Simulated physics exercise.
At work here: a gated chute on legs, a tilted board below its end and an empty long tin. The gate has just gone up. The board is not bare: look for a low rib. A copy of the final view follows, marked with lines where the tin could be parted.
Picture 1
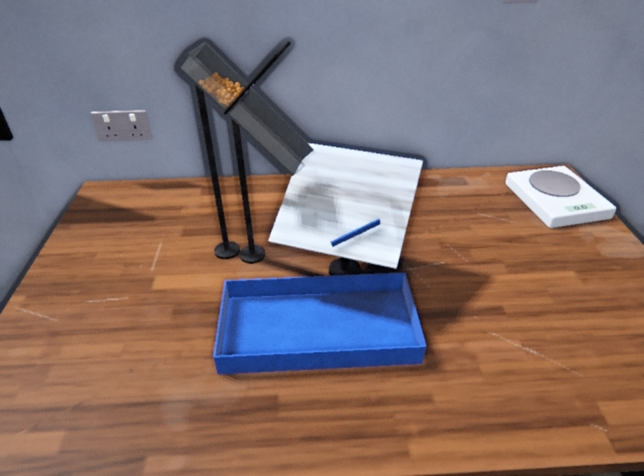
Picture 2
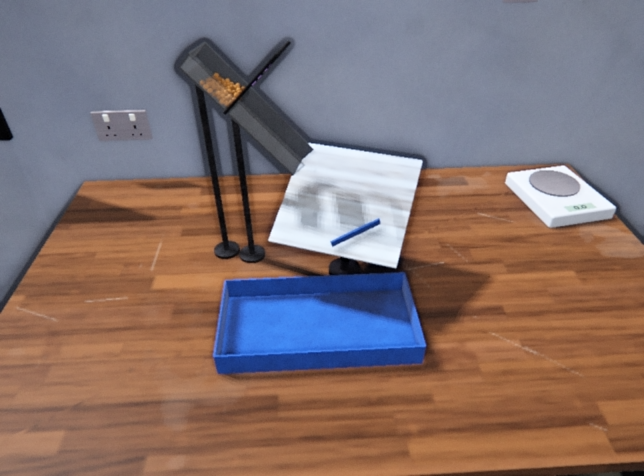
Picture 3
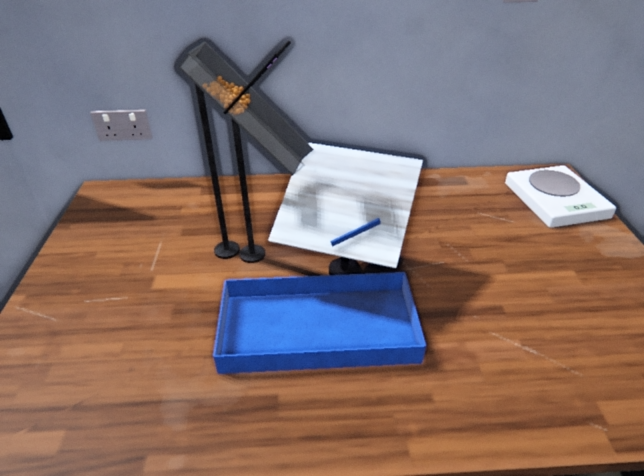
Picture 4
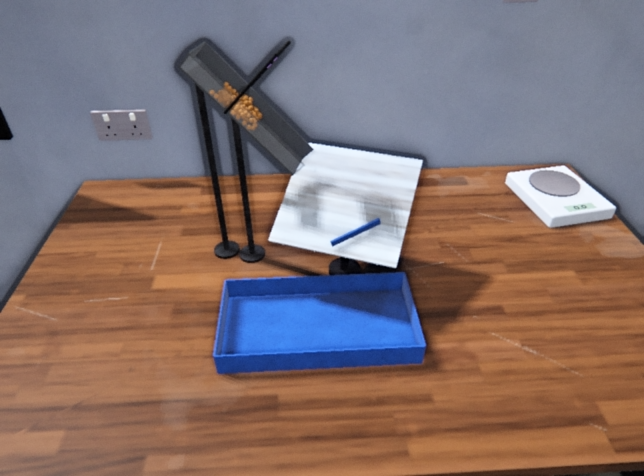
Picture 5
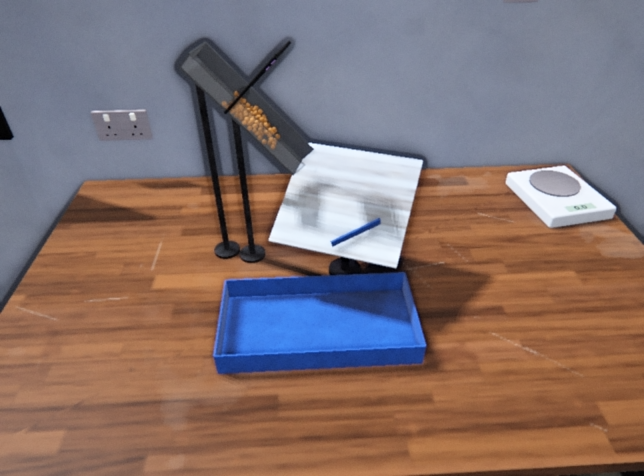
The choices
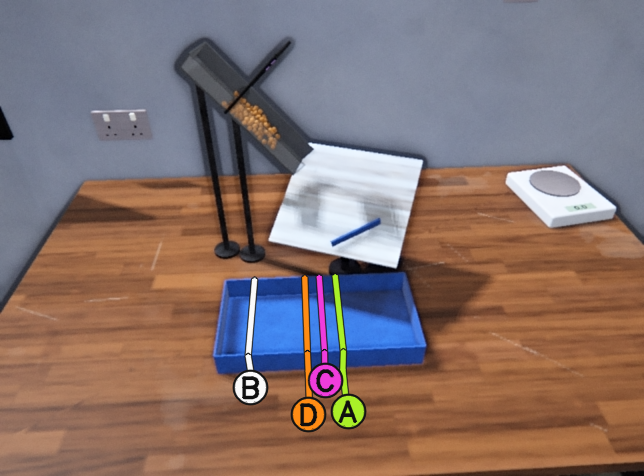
Small orange-brown pieces sliding down a dark sloping chute on legs, above a tilted pale board and an empty blue tray.
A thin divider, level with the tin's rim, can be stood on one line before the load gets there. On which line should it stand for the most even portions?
Line D does it best.
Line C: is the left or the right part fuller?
The left side.
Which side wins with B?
The right side.
On the marked copy, line A crosses the front rim at (343, 350); line B crosses the front rim at (248, 354); line C crosses the front rim at (324, 351); line D crosses the front rim at (307, 352).
Choosing A, of what is caught, nearly all on the left of the divider, a small part on the right.
Choosing B, of what is caught, none on the left of the divider, all on the right.
Choosing C, of what is caught, most on the left of the divider, a small part on the right.
Choosing D, of what is caught, about a third on the left of the divider, about two thirds on the right.
